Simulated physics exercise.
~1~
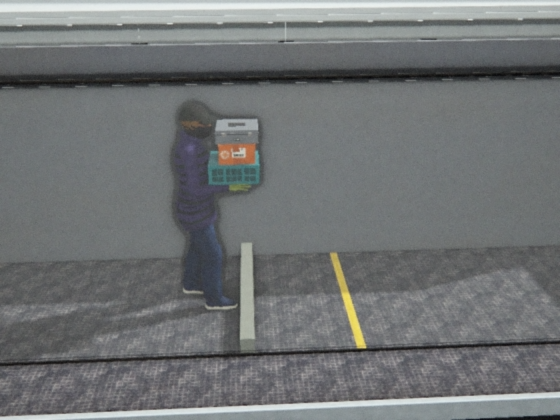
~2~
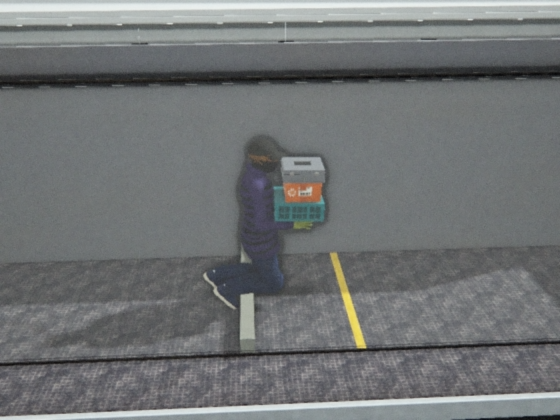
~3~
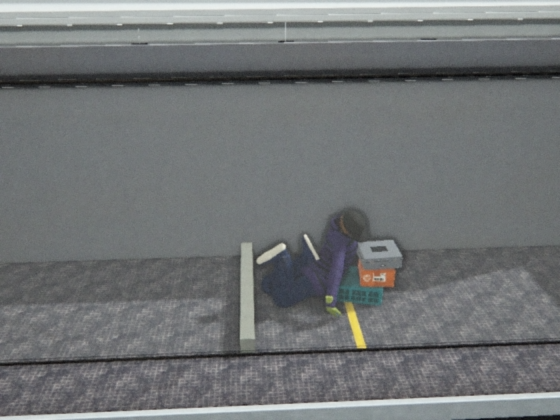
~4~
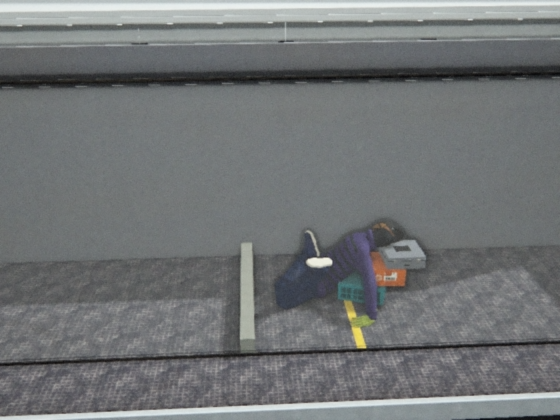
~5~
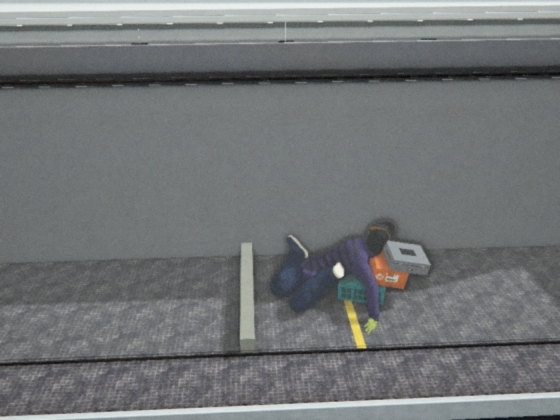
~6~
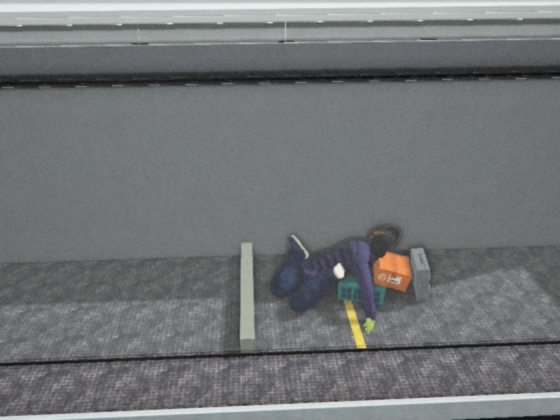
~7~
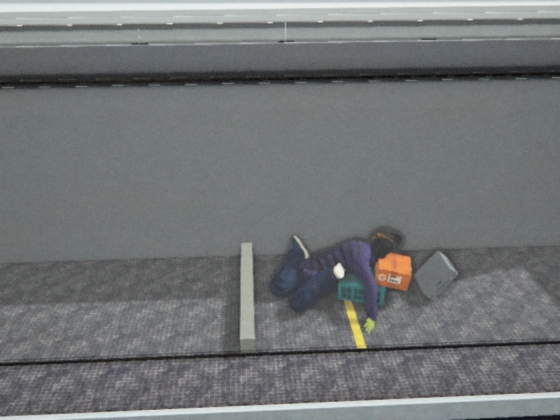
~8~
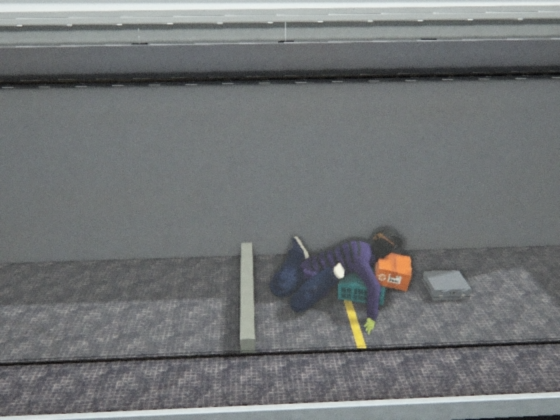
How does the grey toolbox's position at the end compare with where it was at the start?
At the start the grey toolbox sits on top of the pile in the person's arms, left of the yellow line. By the end it lies upside down on the floor beyond the line, to the right of the orange parcel.
